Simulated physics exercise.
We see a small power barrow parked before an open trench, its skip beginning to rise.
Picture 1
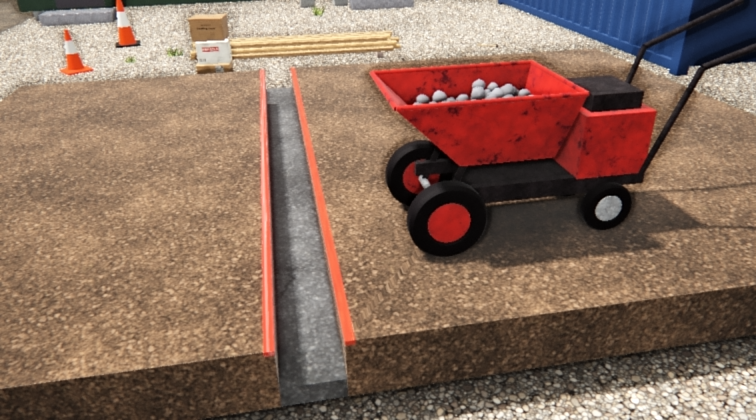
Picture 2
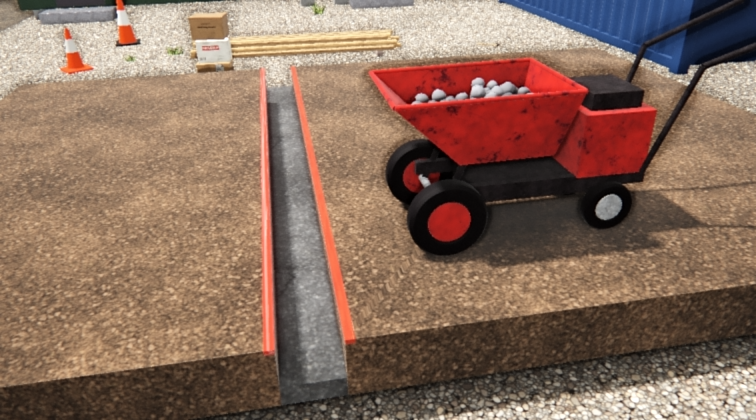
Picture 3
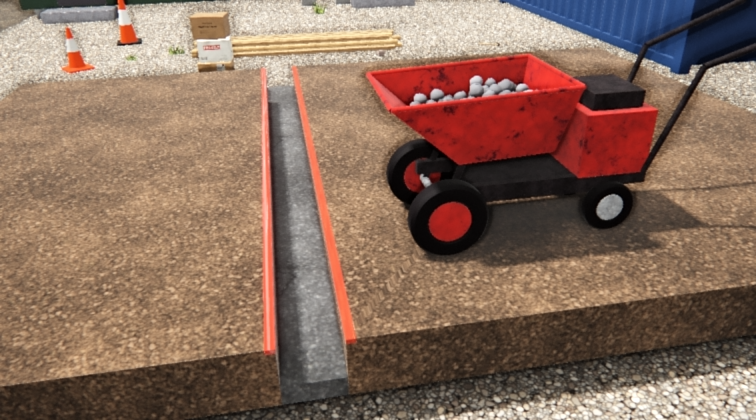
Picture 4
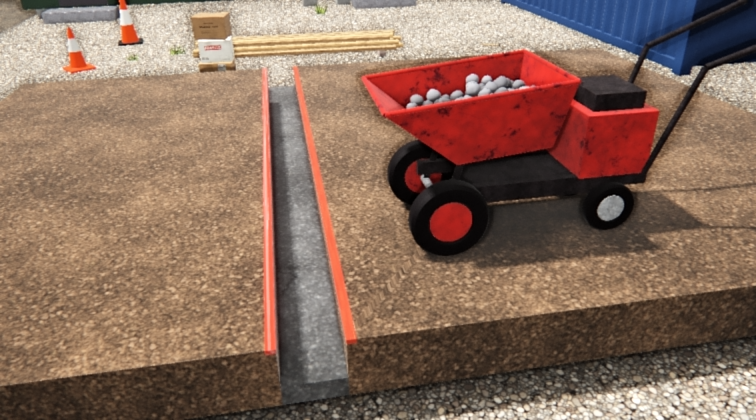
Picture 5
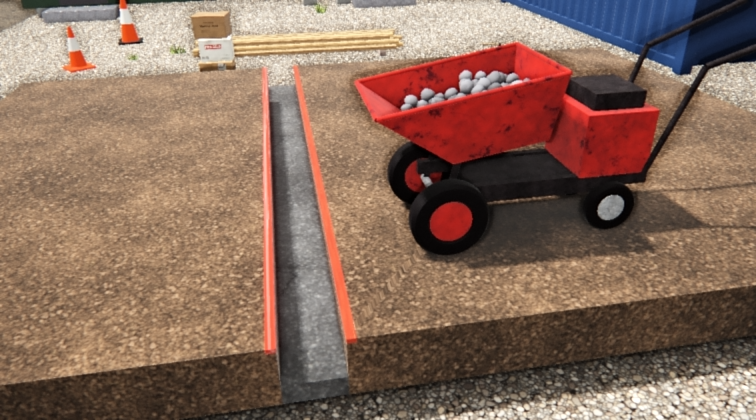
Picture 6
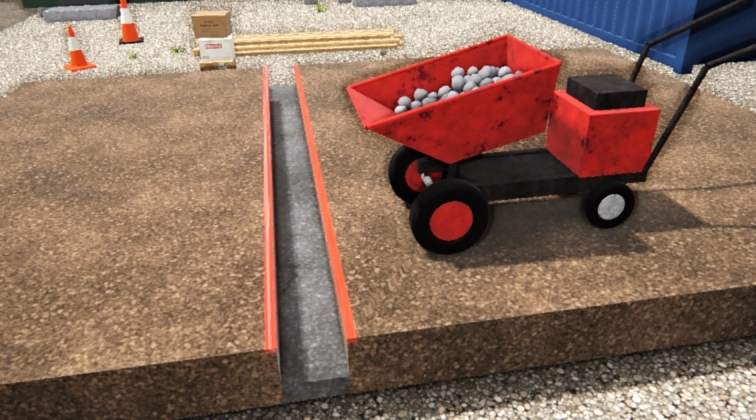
On a yard with a brown earth surface, a red power barrow loaded with round grey cobbles stands still to the right of a narrow trench edged in red, as its skip gradually tilts forward to the left.
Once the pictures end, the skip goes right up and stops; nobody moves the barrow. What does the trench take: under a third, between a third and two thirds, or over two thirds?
In the trench: Over two thirds.
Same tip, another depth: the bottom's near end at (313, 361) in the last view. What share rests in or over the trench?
Near 50 %.
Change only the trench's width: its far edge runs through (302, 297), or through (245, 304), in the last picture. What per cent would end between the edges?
First some 30, then 100 per cent.
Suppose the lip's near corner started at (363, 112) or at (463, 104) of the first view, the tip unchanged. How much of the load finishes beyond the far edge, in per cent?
The first gives 50 %, the second 0 %.
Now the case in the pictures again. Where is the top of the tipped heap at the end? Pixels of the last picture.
Close to (244, 238).
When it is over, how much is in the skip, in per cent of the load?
It comes to 5 per cent or so.
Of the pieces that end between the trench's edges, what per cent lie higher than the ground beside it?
It comes to 5 per cent or so.
Just after the last frame, skip tipped steeply; every one in the skip.
A moment on, skip tipped right over; roughly two thirds in the skip; roughly a quarter in or heaped over the trench; just a few beyond it.
Further on, skip tipped right over; about a tenth in the skip; the larger part in or heaped over the trench; about a tenth beyond it.
When it is over, skip tipped right over; about a tenth in the skip; the larger part in or heaped over the trench; about a tenth beyond it.
